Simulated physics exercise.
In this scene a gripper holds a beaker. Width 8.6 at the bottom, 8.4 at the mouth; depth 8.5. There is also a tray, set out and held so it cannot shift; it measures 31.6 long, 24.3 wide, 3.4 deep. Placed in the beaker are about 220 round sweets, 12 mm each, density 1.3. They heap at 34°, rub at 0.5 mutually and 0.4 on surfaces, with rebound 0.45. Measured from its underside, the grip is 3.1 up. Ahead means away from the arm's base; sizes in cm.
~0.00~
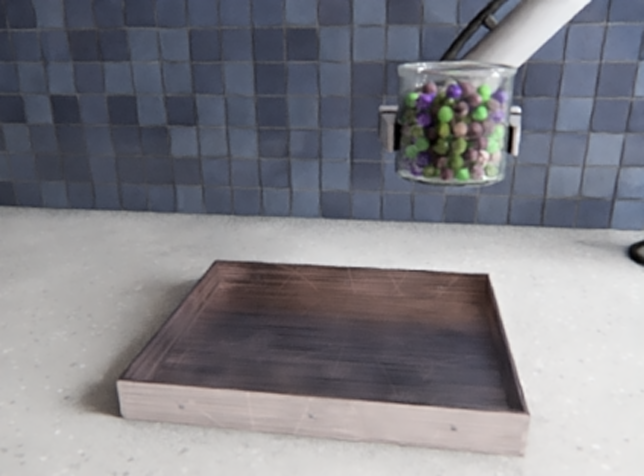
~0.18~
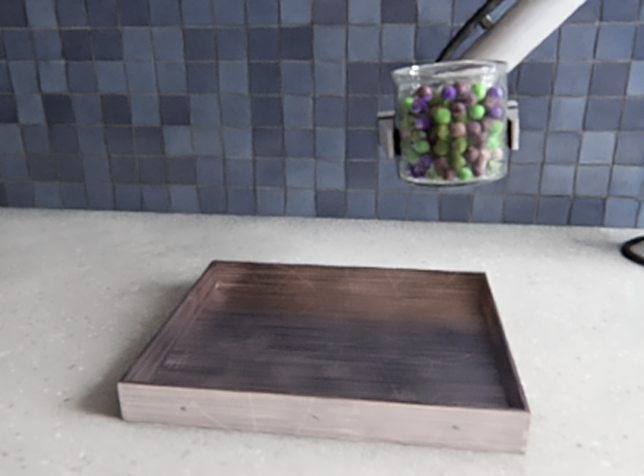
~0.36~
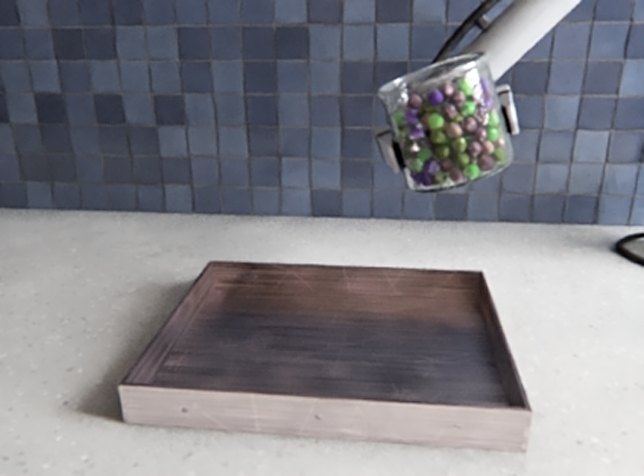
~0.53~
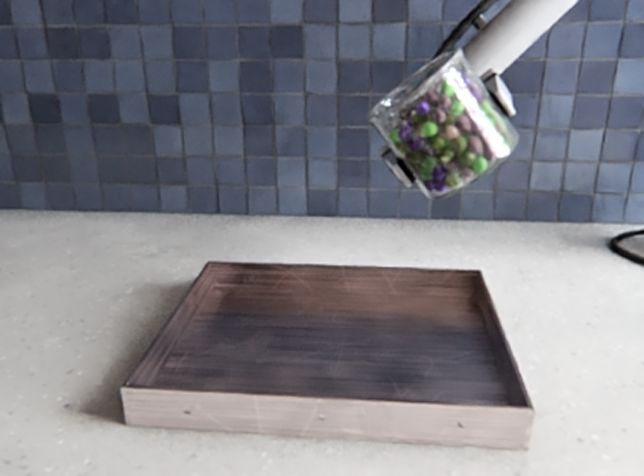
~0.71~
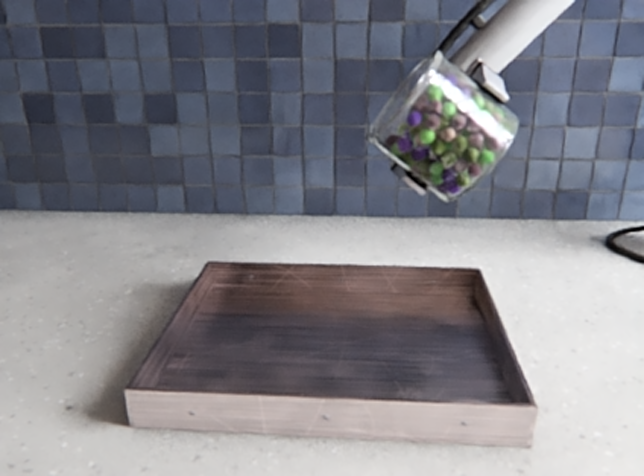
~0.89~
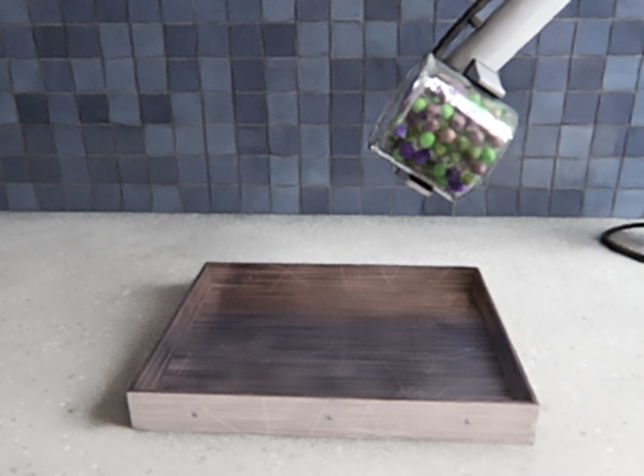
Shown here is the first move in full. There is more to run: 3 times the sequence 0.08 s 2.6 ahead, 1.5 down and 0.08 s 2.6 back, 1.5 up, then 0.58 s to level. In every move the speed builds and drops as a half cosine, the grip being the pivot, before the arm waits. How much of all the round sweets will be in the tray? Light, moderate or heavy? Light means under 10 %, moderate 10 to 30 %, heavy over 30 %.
Moderate.
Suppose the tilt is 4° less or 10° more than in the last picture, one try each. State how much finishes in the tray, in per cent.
Roughly 10 and 30 percent.
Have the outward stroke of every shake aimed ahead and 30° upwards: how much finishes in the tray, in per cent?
Roughly 50 percent of it.
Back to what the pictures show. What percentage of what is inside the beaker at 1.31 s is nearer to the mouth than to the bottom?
Around 45 per cent of it.
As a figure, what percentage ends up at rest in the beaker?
My estimate would be some 80 percent.
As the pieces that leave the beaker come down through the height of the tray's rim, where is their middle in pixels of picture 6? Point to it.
Close to pixel (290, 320).
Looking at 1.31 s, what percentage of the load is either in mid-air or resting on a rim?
My guess is some 3 in a hundred.
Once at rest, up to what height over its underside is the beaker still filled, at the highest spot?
About 8.5 cm.
By 1.31 s, tilted 58° forward, highest piece 23 above the table; 202 in the beaker, 16 in the tray, 7 in flight or on a rim.
By 1.74 s, tilted 17° forward, highest piece 26 above the table; 185 in the beaker, 39 in the tray, 1 on the table or floor.
By 2.15 s, level, highest piece 27 above the table; 185 in the beaker, 39 in the tray, 1 on the table or floor.
By 3.20 s, level, highest piece 27 above the table; 185 in the beaker, 39 in the tray, 1 on the table or floor.
Final count, 185 in the beaker, 39 in the tray, 1 on the table or floor. That is 17 % in the tray.
